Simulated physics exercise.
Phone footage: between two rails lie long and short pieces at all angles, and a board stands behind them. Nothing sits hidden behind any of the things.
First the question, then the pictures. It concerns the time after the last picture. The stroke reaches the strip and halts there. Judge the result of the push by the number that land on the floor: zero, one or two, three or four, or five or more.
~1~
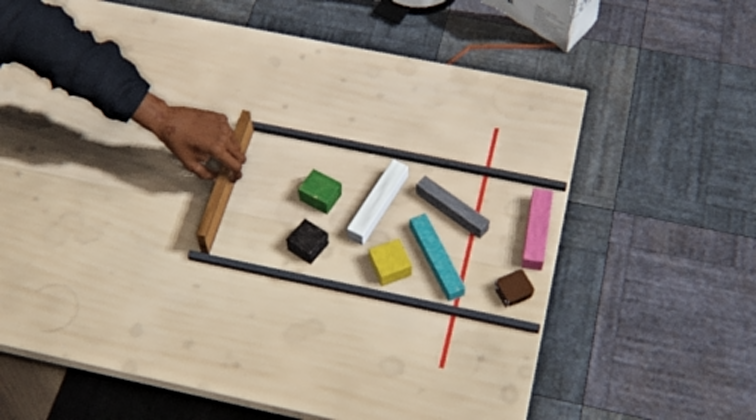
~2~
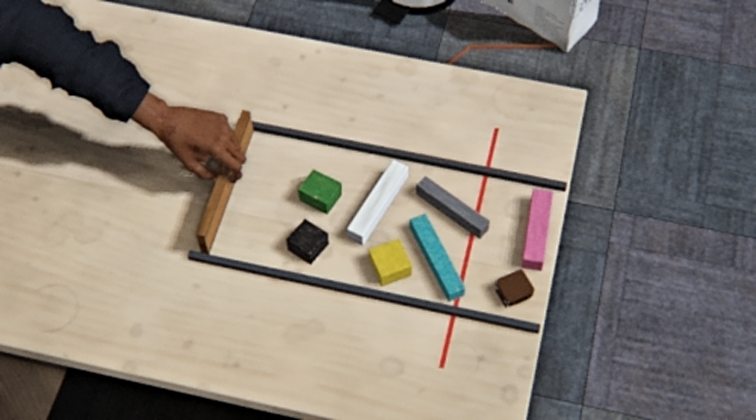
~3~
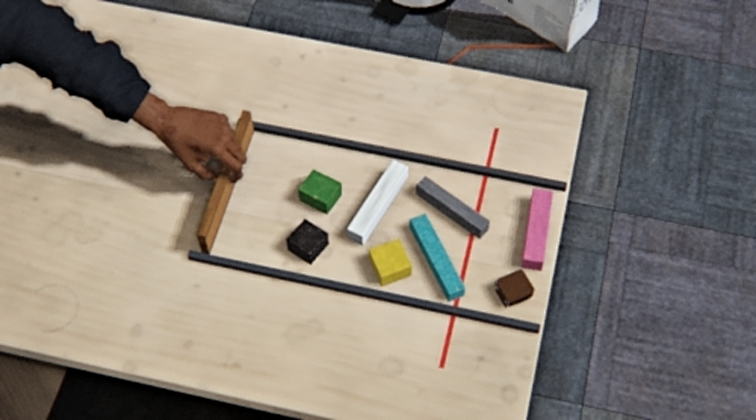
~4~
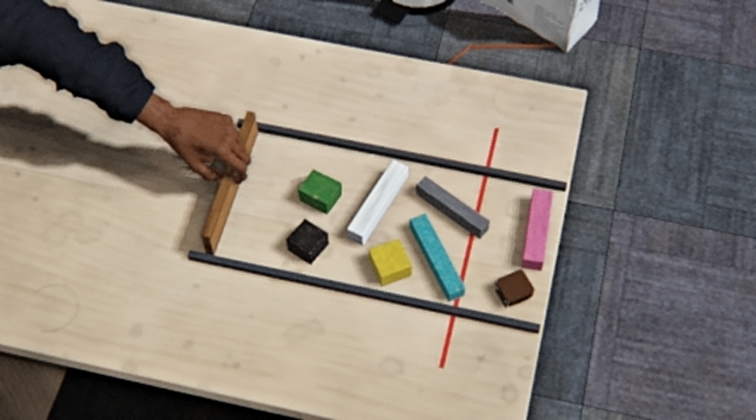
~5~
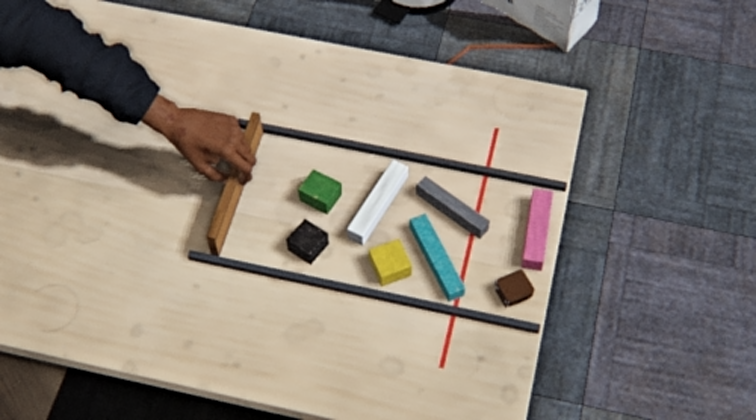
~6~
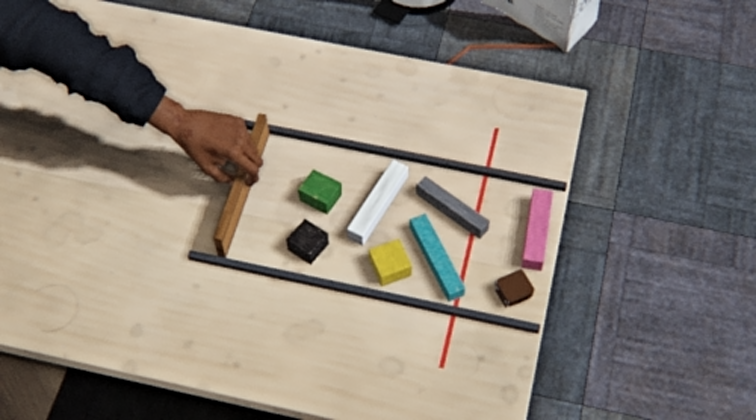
The board is going to sweep off no more than two, but at least one.
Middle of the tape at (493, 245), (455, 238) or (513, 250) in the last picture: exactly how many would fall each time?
Try 1: 4; try 2: 0; try 3: 6.
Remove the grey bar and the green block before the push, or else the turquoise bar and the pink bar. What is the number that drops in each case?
The number fallen is 1, and in the other try 0.
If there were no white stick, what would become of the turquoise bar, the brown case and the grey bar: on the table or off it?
Note: Turquoise bar is on by the end; brown case is off by the end; grey bar is on by the end.
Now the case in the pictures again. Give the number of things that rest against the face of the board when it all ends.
At rest, 2 are in contact.
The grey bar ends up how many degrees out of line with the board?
Close to 20°.
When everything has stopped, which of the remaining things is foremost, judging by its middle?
The grey bar.
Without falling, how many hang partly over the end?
That'd be 2.
Soon after, none off yet; pink bar at rest near (538, 229); brown case at rest near (515, 290); grey bar at rest near (452, 207).
In the end, the number that fall off is one or two; gone, brown case and pink bar.
